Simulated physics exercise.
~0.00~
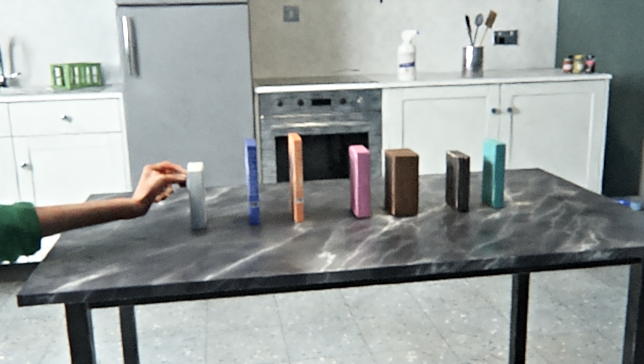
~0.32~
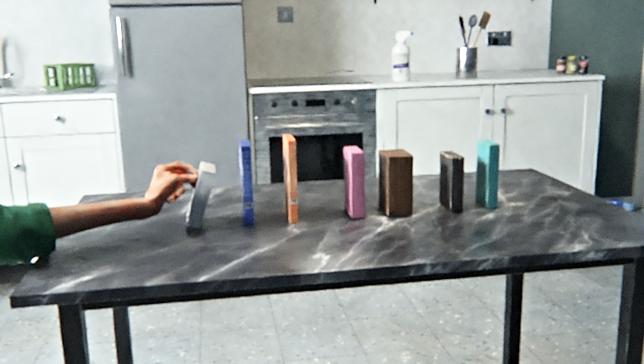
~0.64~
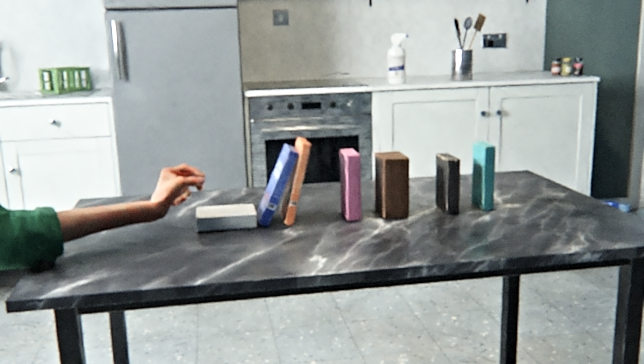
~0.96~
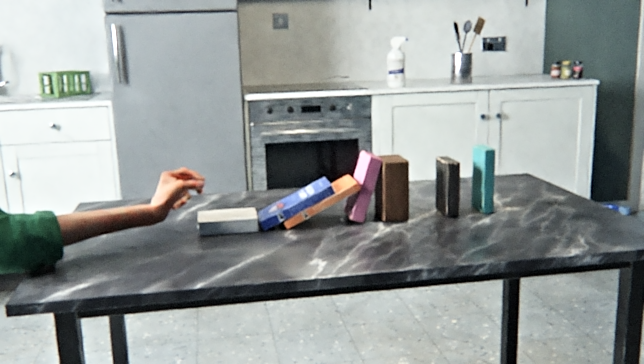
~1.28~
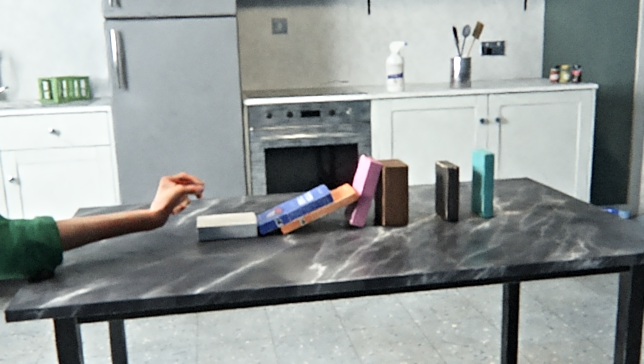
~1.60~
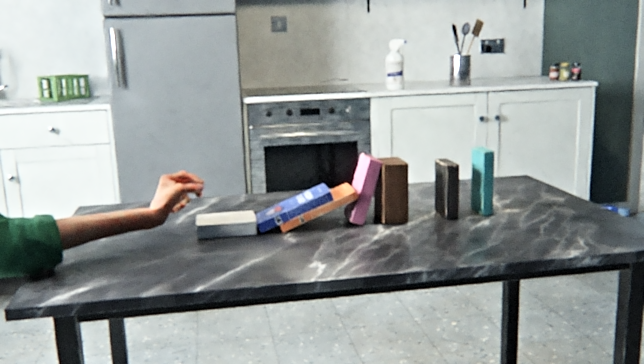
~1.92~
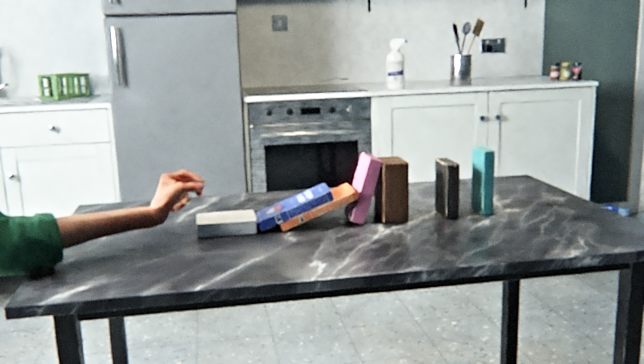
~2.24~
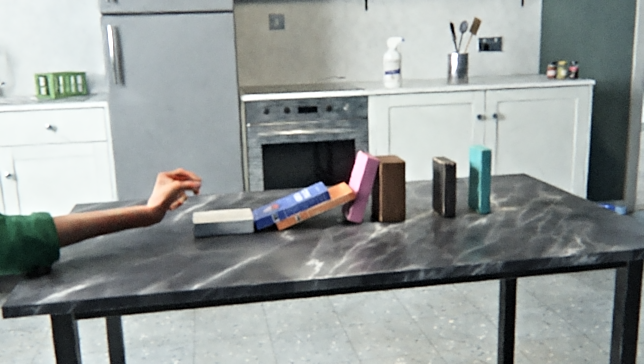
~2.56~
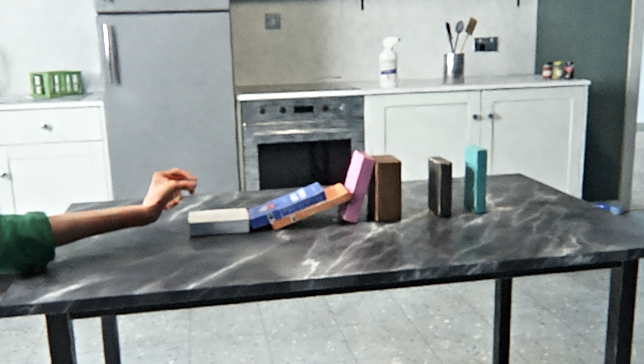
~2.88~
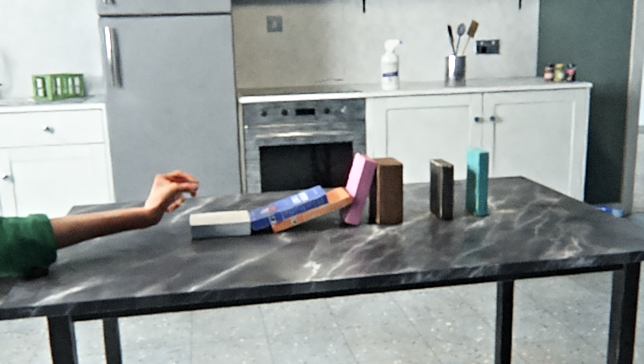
White block tipped by a hand falls rightward, toppling blue and orange packets, the pink board ending leaning against the standing brown block.
